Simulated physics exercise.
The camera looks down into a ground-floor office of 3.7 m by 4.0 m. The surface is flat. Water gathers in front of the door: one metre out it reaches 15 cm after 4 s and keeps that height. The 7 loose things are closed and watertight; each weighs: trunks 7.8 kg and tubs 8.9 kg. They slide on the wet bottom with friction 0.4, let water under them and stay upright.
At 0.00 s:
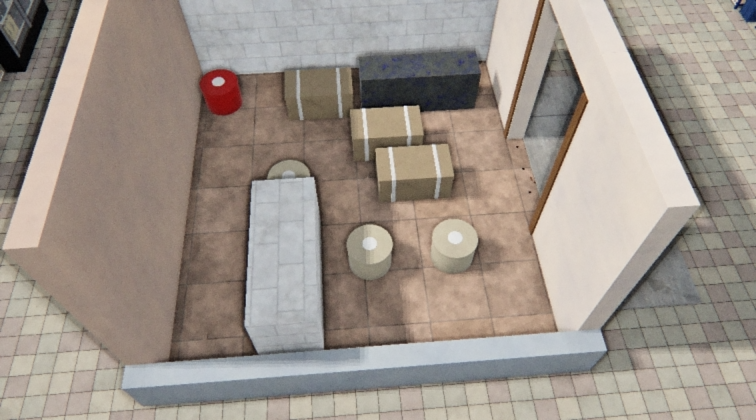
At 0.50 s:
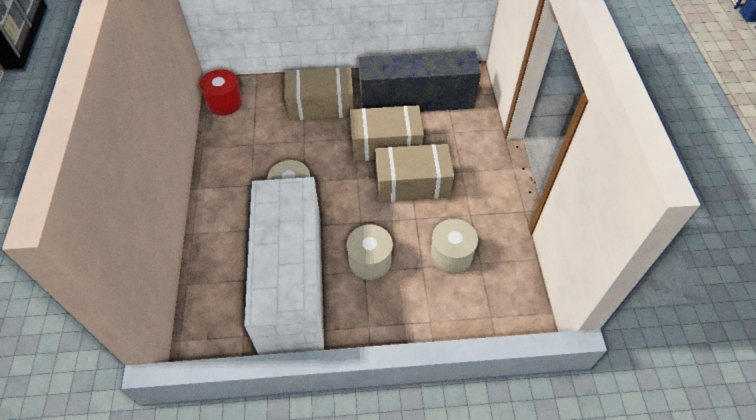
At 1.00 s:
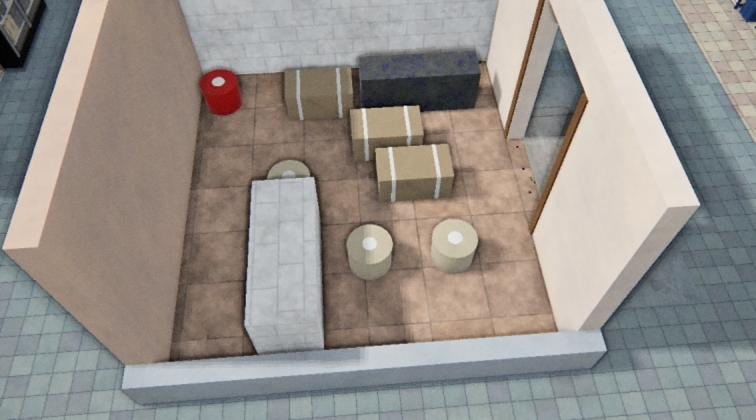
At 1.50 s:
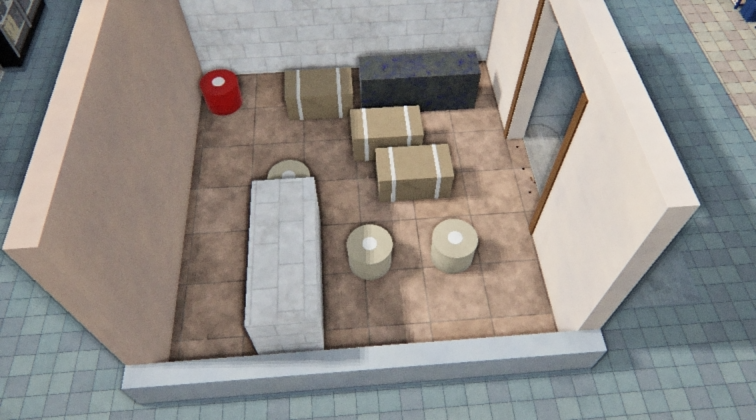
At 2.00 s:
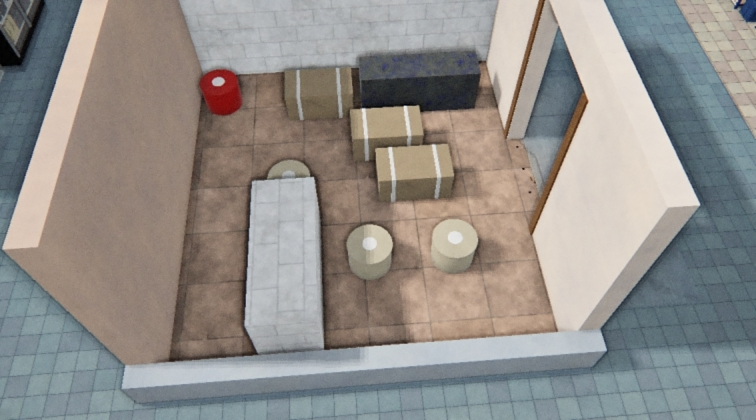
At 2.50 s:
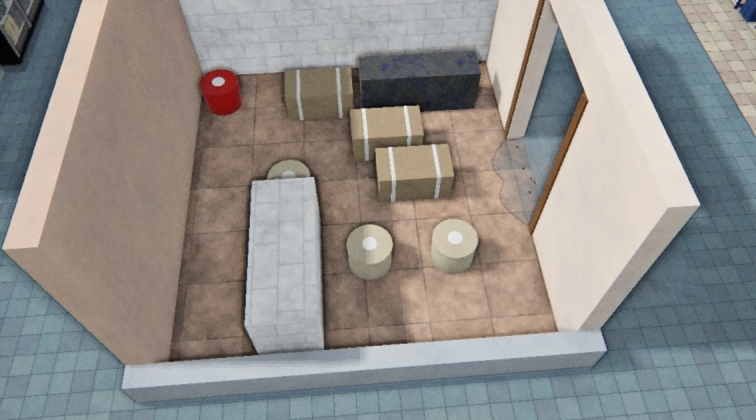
In a small open-topped room with trunks and tubs on a tiled floor, nothing inside moved while the paving outside turned bluish with water, and lastly a thin patch crept in through the doorway on the right.
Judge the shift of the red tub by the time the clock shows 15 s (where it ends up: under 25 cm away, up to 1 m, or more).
The red tub moves a short way.
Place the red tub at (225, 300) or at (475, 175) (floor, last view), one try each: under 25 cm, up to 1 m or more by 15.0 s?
In turn: It barely shifts; it ends far away.
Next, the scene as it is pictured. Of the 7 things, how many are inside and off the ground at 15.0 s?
At that moment 7.
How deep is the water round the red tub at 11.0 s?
About 10 cm.
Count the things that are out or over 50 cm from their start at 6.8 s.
3 of them.
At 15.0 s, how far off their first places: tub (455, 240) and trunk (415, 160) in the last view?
In that order: 30 cm, 150 cm.
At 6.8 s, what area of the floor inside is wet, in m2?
About 10.5 m2.
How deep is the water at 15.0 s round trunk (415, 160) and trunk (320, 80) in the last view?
About 11 and 8 cm.
After 3.5 s the red tub is near (219, 82), 0.0 m from its start, aground; 0 afloat.
After 6.8 s the red tub is near (216, 80), 0.0 m from its start, aground; 2 afloat.
After 11.0 s the red tub is near (237, 64), 0.3 m from its start, afloat; 5 afloat.
After 15.0 s the red tub is near (276, 60), 0.7 m from its start, afloat; 7 afloat.
